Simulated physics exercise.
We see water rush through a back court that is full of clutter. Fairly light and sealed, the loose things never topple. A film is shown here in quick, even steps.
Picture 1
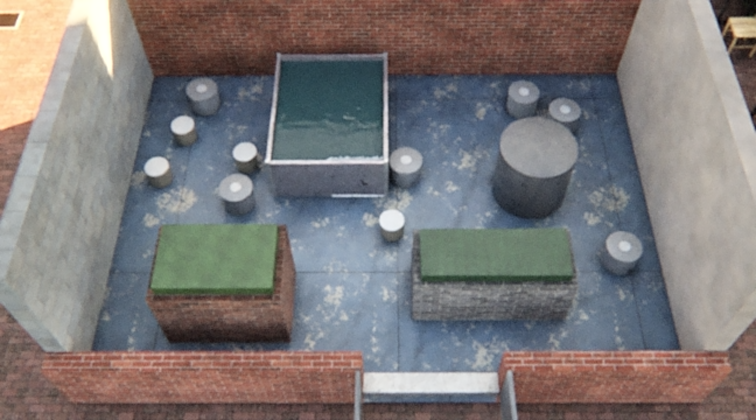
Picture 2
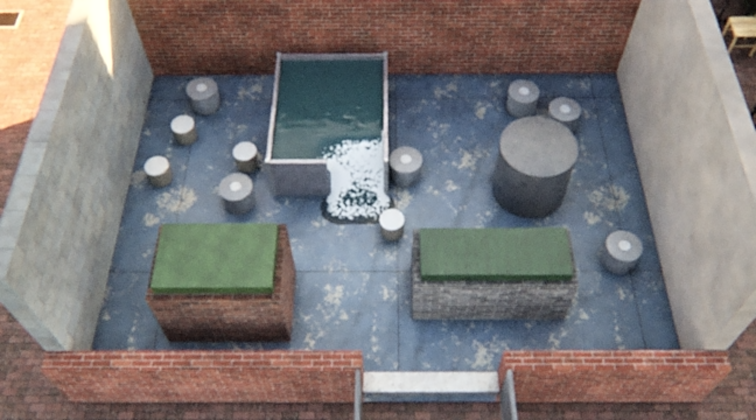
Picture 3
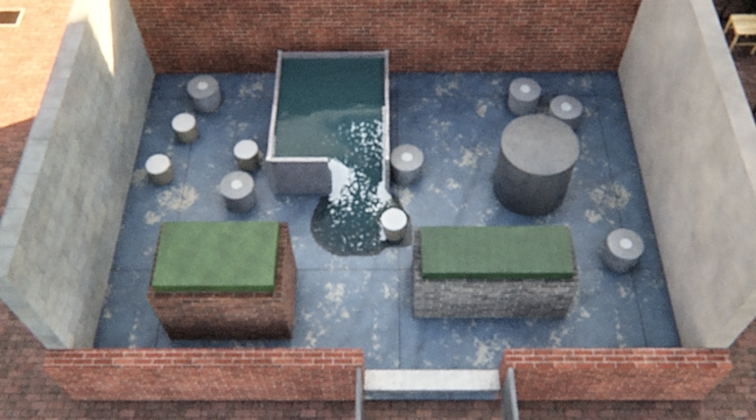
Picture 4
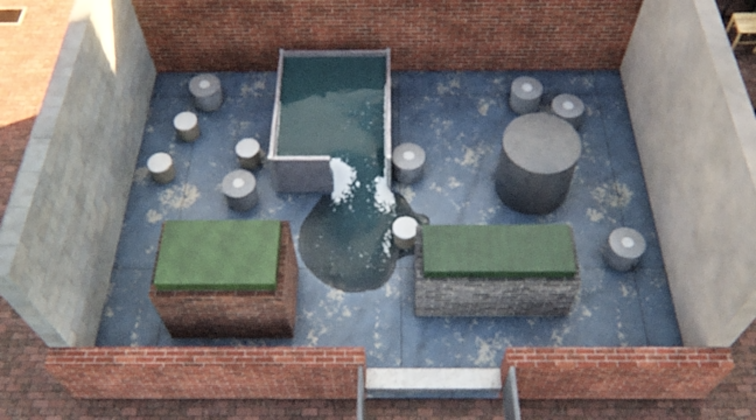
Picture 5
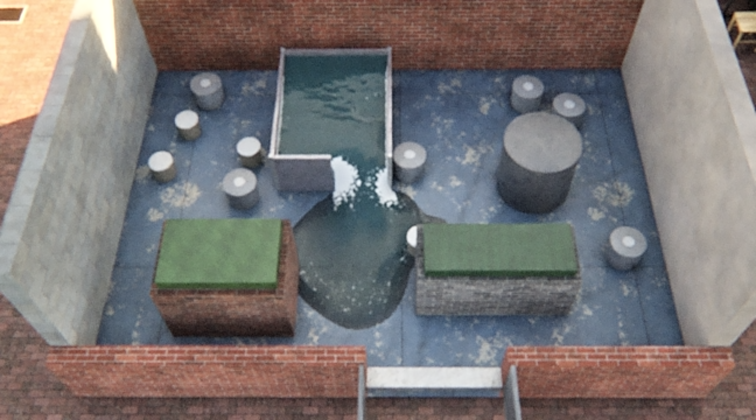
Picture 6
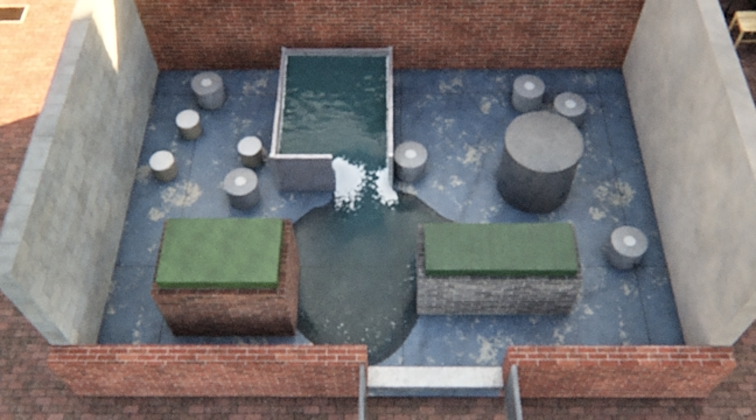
The video shows water pouring through an opening in a raised tank and spreading across a walled blue courtyard floor between two grass-topped blocks, pushing one small cylinder rightward behind the stone block while the other cylinders stay put.
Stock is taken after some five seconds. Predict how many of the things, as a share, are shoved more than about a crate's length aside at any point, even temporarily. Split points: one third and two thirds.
Band: Below one third.
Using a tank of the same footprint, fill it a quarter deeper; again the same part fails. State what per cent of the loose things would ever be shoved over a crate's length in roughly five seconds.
About 20 %.
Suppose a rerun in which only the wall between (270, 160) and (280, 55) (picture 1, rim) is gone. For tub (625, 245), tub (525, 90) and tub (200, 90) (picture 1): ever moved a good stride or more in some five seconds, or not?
First stays short of it, second stays short of it, third covers that distance.
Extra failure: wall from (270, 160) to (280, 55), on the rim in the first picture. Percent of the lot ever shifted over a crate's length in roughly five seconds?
Roughly 60 %.
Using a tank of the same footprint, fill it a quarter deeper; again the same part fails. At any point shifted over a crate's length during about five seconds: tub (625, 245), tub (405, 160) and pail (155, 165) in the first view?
In the order asked: Below that distance, below that distance and over that distance.
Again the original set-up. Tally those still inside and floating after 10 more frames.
I get 0.
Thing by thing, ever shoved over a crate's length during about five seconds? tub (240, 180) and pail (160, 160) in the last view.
Shy of that, at least that much.
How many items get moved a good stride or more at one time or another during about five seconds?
The count is 2.
A moment on, 1 of 10 are well off their spots; 1 afloat.
Next, 1 of 10 are well off their spots; 0 afloat.
Later, 1 of 10 are well off their spots; 0 afloat.
In the end, 2 of 10 are well off their spots, and 2 have been at some point; 0 afloat.
